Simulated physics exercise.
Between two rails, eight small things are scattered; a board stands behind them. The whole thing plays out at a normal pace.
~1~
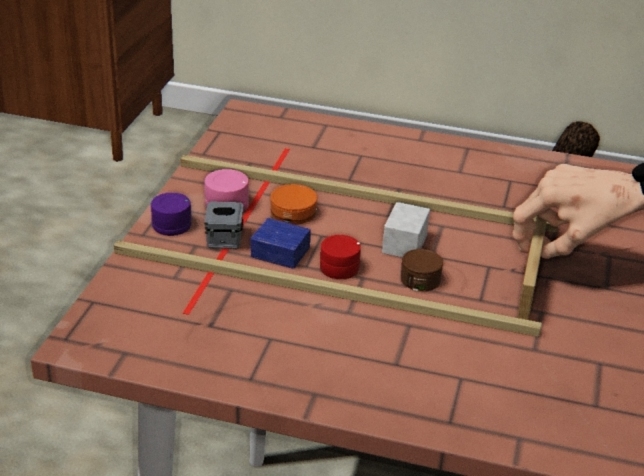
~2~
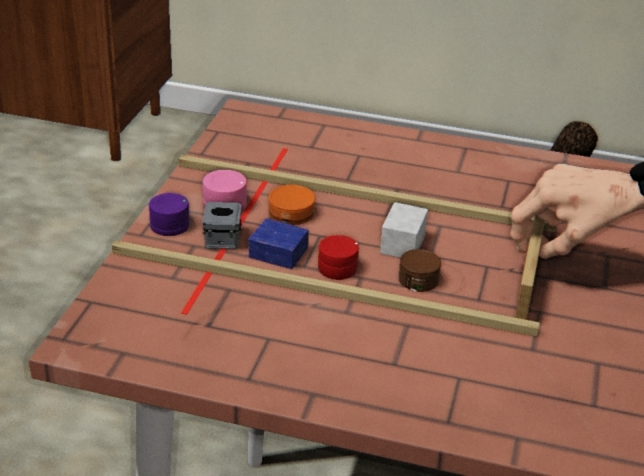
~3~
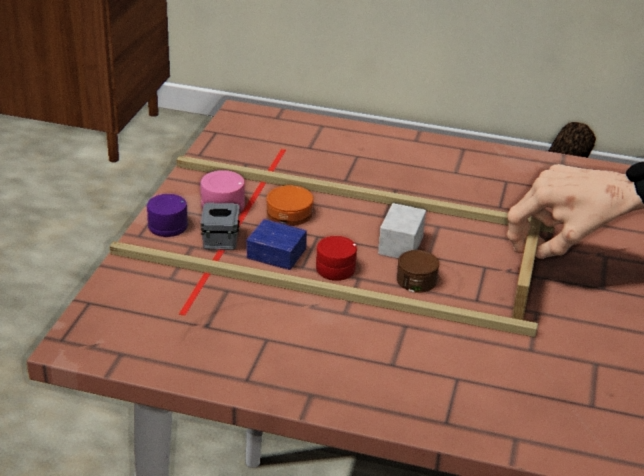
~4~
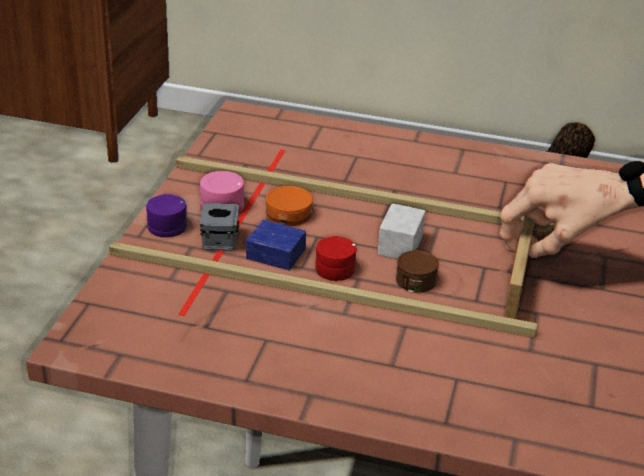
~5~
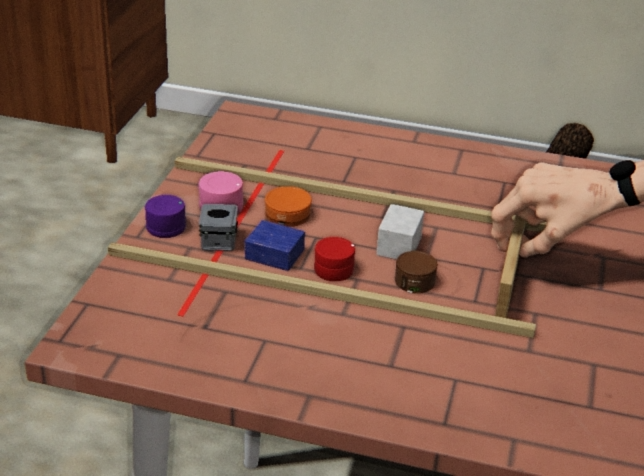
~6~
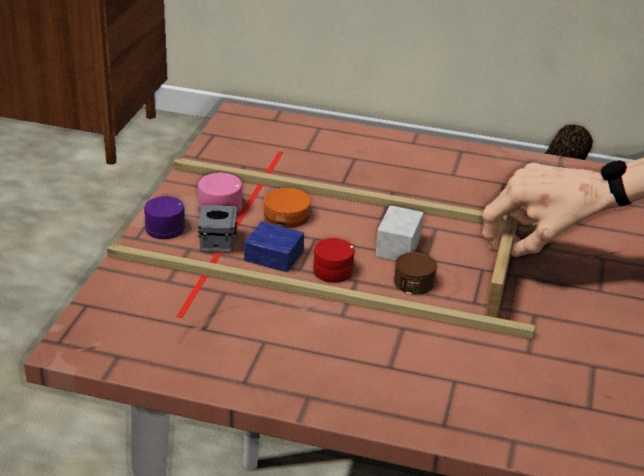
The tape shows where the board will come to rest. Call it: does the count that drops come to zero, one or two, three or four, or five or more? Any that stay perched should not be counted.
It comes to one or two.
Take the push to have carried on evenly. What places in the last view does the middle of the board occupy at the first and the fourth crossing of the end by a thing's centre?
In pixels, around (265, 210) followed by around (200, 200).
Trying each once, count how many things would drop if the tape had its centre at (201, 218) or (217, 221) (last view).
Counts: 3, 3.
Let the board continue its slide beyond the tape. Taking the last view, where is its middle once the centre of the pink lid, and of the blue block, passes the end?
Pink lid: (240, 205); blue block: (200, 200).
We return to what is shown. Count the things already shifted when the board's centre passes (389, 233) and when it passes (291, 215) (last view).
At the first spot 3, then 8.
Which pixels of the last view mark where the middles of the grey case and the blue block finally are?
In the last view, the middles sit near (148, 206) and near (165, 230).
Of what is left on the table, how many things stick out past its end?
2.
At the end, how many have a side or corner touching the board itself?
Number: 3.
A little later, none off yet; purple lid at rest near (165, 218); pink lid at rest near (220, 196); grey case at rest near (218, 229).
Next, none off yet; purple lid at rest near (165, 218); pink lid at rest near (220, 196); grey case shifted a little near (201, 225).
Later still, none off yet; purple lid shifted about its own width near (144, 208); pink lid shifted about its own width near (184, 191); grey case shifted about its own width near (176, 215).
When it is over, the number that fall off is one or two; down, purple lid.
